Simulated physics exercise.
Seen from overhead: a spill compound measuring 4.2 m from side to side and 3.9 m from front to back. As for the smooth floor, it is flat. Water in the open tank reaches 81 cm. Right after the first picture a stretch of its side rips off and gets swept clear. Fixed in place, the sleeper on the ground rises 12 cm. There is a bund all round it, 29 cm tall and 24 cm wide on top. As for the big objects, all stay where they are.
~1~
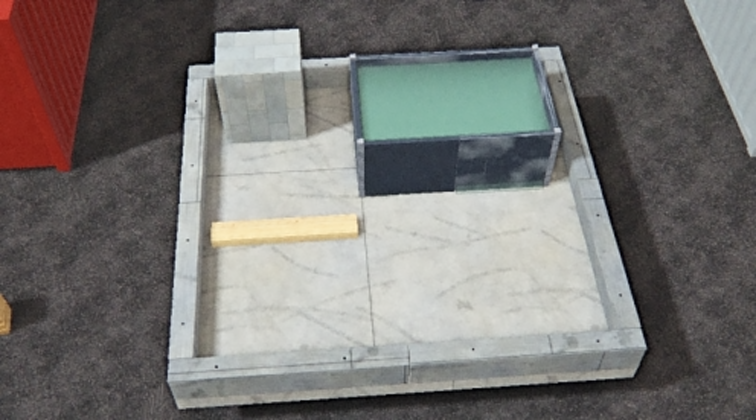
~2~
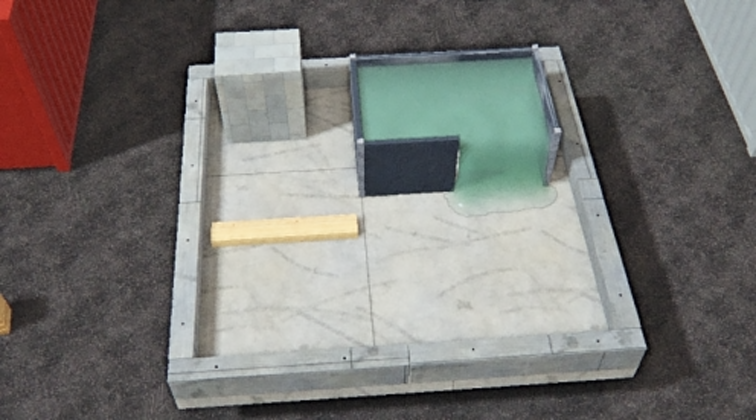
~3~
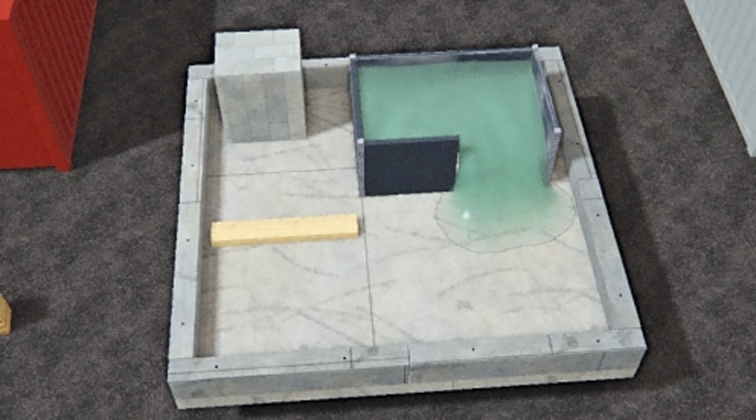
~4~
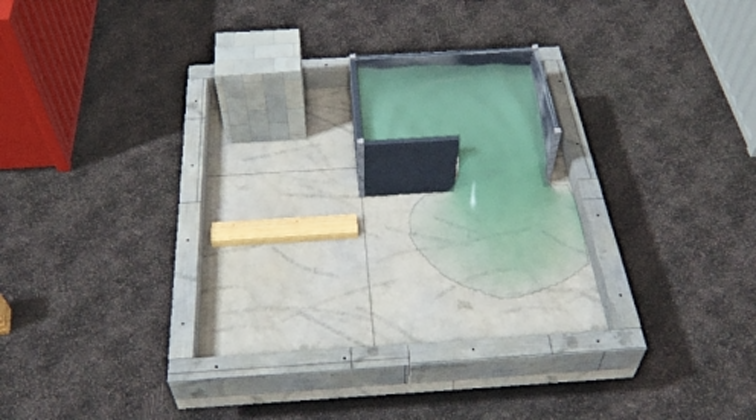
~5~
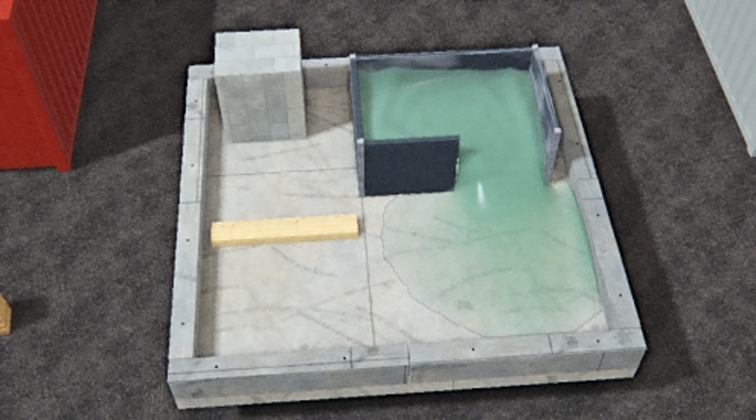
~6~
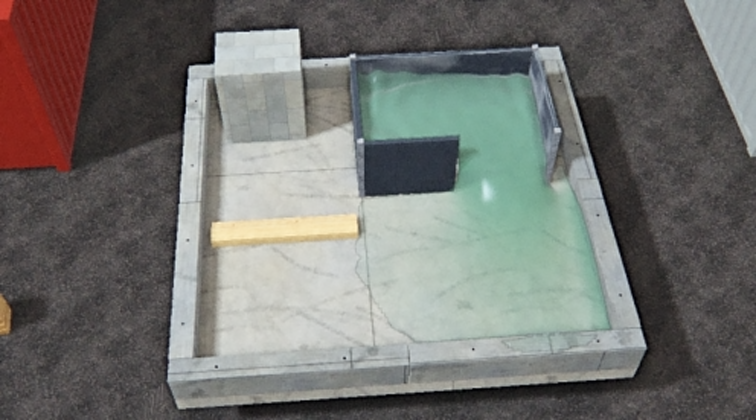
A walled concrete spill compound with a smooth pale floor sits on dark ground, seen from overhead by a still camera. A dark-sided open tank of green water stands at the back right, a grey block at the back left, a yellow sleeper on the left floor, and a red object beyond. The right part of the tank's front side vanishes, and water pours through, spreading forward and sideways across the right floor as the tank's level drops.
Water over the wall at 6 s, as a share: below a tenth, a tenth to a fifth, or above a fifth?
The share is a tenth to a fifth.
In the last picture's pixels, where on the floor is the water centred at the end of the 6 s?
Its balance point lies near (381, 231).
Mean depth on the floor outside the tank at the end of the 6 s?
The mean depth is around 12 cm.
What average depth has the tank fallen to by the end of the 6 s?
Average depth: About 12 cm.
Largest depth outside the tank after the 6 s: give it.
About 22 cm.
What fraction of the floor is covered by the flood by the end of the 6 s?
Roughly 100 % of the floor is wet.
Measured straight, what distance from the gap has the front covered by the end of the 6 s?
That's near 4.0 m in a straight line.
A moment later water covers 40 % of the floor and is deepest (86 cm) near (573, 345); 0 % is over the wall.
Soon after water covers 40 % of the floor and is deepest (75 cm) near (555, 346); 2 % is over the wall.
Next water covers 55 % of the floor and is deepest (40 cm) near (555, 346); 11 % is over the wall.
Later on water covers 75 % of the floor and is deepest (32 cm) near (254, 366); 13 % is over the wall.
At the end water covers 80 % of the floor and is deepest (22 cm) near (397, 357); 13 % is over the wall.
